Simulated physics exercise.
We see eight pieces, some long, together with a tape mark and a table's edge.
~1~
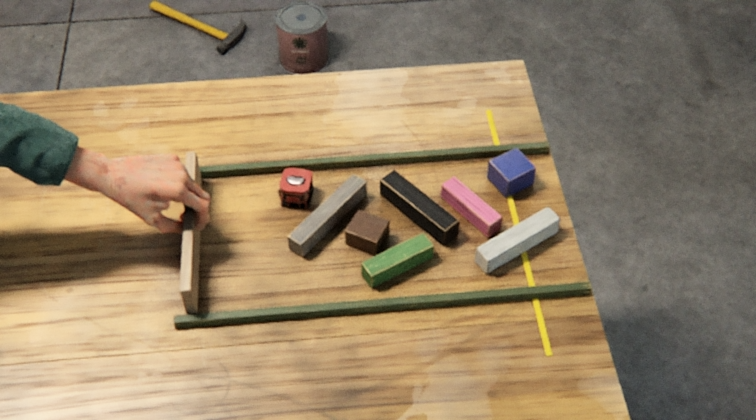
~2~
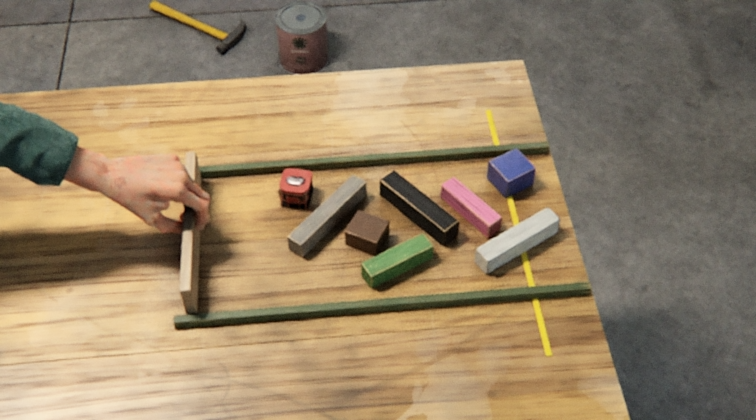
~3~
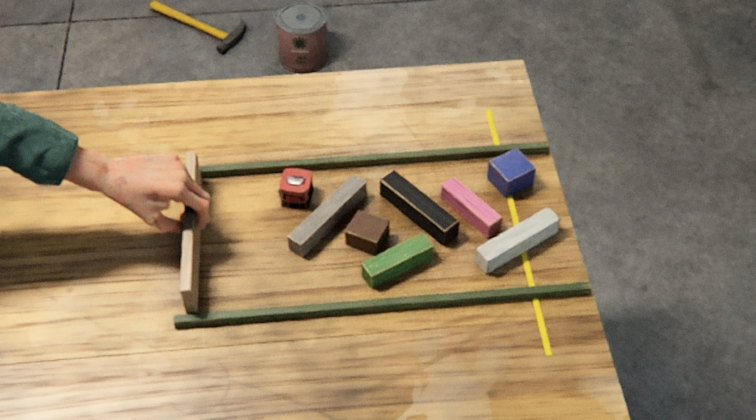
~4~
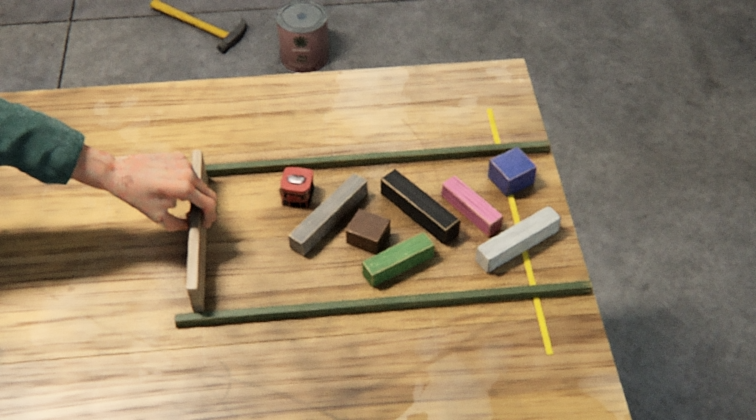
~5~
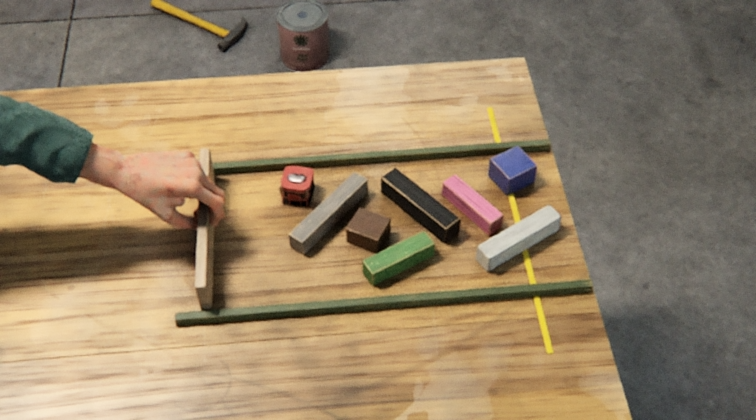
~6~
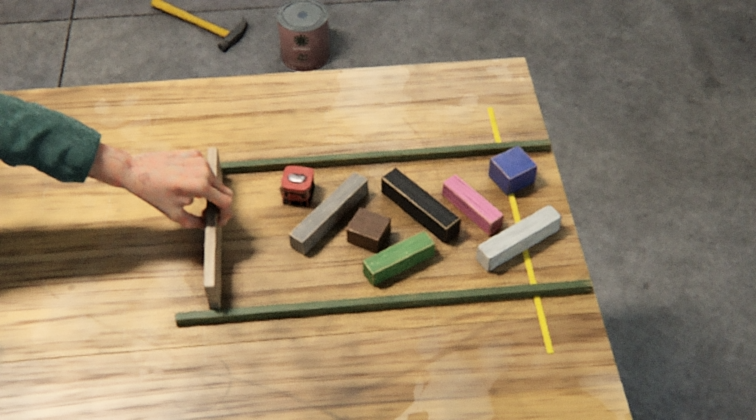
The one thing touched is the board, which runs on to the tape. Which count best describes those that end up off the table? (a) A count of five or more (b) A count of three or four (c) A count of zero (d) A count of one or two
The answer is b.
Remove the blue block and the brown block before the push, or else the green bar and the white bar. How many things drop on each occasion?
The count is 2 in the first case and 2 in the second.
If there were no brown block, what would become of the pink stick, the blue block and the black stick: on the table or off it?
So the pink stick goes down, the blue block goes down and the black stick goes down.
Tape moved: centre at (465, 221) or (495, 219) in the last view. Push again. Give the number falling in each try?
0 and 2.
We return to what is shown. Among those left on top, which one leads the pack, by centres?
That's the green bar.
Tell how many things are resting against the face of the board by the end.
In total, 3.
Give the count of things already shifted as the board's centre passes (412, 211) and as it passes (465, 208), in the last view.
Answer - first 7, then 8.
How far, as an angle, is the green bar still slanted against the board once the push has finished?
The angle is some 75°.
Soon after, none off yet; blue block at rest near (513, 170); white bar at rest near (519, 238); pink stick at rest near (472, 205).
Then, none off yet; blue block at rest near (513, 170); white bar at rest near (519, 238); pink stick moving near (481, 202).
Further on, none off yet; blue block moved about its own width near (555, 162); white bar moved about its own width near (579, 241); pink stick moved about its own width near (545, 195).
At rest, the number that fall off is three or four; fallen, black stick, pink stick, white bar and blue block.
